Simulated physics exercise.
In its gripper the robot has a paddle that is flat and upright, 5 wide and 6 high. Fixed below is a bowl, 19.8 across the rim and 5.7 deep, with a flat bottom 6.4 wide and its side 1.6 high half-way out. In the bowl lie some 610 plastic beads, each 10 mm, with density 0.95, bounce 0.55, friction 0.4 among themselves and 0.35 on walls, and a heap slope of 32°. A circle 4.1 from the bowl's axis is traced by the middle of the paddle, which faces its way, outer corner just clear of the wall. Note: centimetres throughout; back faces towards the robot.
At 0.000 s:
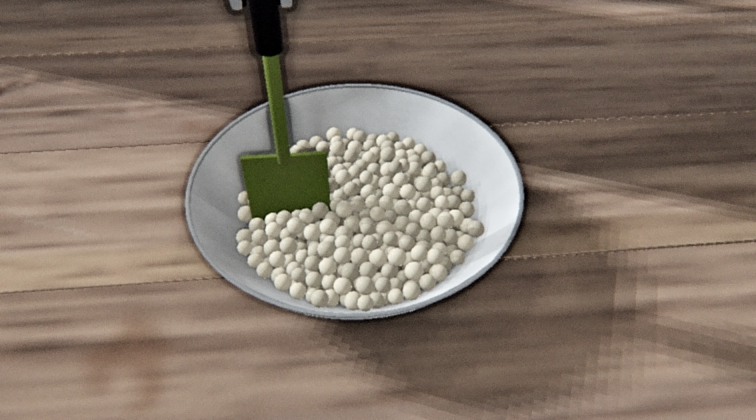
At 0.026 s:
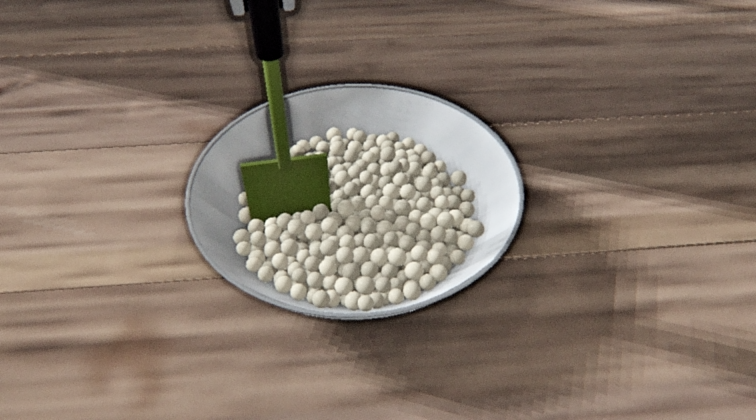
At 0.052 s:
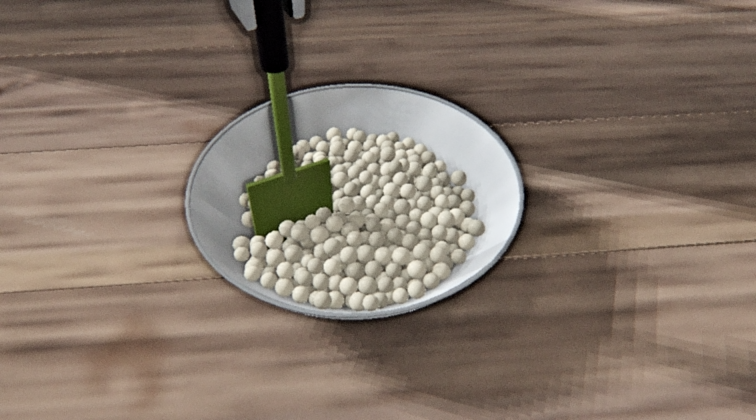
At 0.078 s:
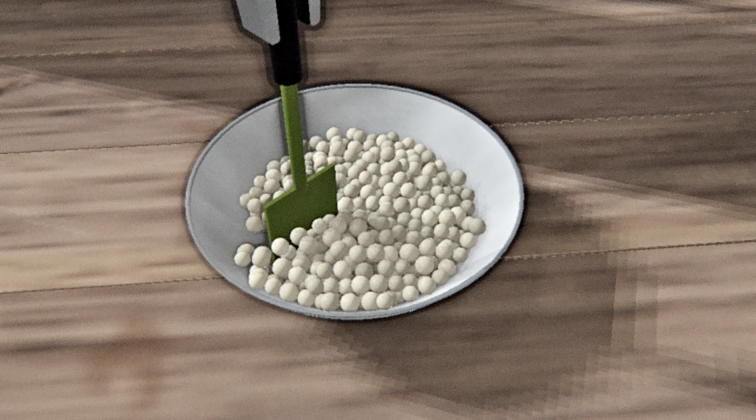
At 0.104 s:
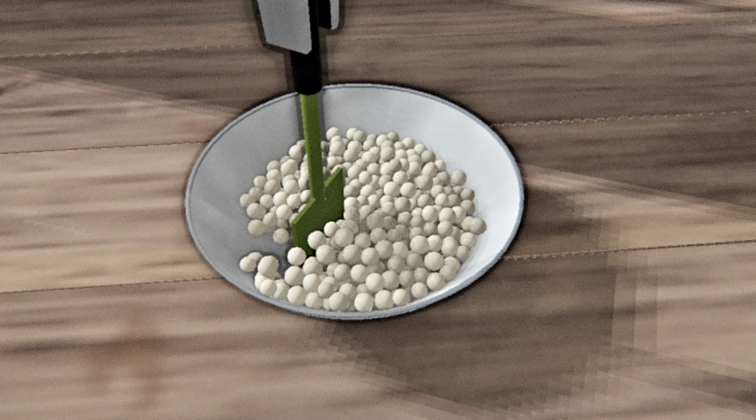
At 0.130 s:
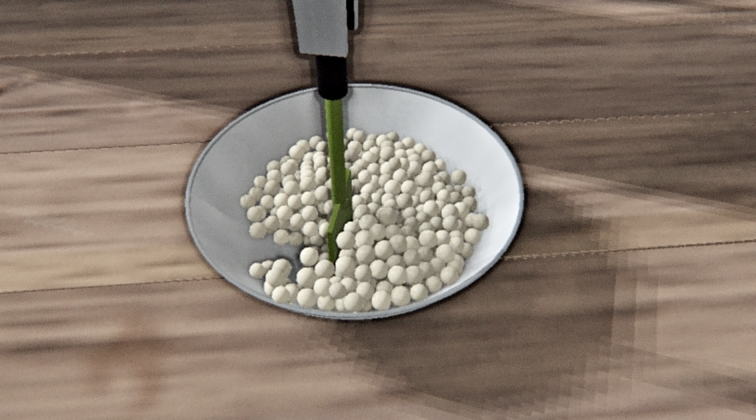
At the start, a green paddle on a black and grey arm stands at the left of a white bowl of pale beads, its flat face in view. The paddle sweeps through the beads toward the front and right, turning until it is nearly edge-on, pushing beads along and leaving a small bare patch behind.
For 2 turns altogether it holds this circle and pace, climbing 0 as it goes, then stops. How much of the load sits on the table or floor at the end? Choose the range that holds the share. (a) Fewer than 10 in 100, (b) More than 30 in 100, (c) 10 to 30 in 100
b, more than 30 in 100.
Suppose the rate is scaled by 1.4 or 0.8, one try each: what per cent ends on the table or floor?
Roughly 55 and 25 per cent.
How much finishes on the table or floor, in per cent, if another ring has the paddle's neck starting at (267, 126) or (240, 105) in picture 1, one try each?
Around 45 per cent on the first try, around 10 per cent on the second.
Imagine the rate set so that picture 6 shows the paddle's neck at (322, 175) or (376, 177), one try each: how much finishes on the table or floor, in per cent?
Some 30 and 55 per cent respectively.
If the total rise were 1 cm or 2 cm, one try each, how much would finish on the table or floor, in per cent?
Roughly 30 and 25 per cent.
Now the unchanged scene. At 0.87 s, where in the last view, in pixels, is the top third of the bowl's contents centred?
Around (416, 151).
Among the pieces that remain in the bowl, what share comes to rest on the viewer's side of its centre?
I'd put it near 55 per cent.
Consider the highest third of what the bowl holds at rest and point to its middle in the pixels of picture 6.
I'd say close to (306, 245).
After 0.50 s, 328° round, highest piece 9 above the table; 484 in the bowl, 98 on the table or floor, 25 in flight or on the tool.
After 0.87 s, 220° round, highest piece 8 above the table; 404 in the bowl, 184 on the table or floor, 19 in flight or on the tool.
After 1.25 s, 0° round, highest piece 5 above the table; 374 in the bowl, 232 on the table or floor, 1 in flight or on the tool.
After 1.95 s, 0° round, highest piece 5 above the table; 374 in the bowl, 233 on the table or floor.
At rest, 374 in the bowl, 233 on the table or floor. That is 38 % on the table or floor.
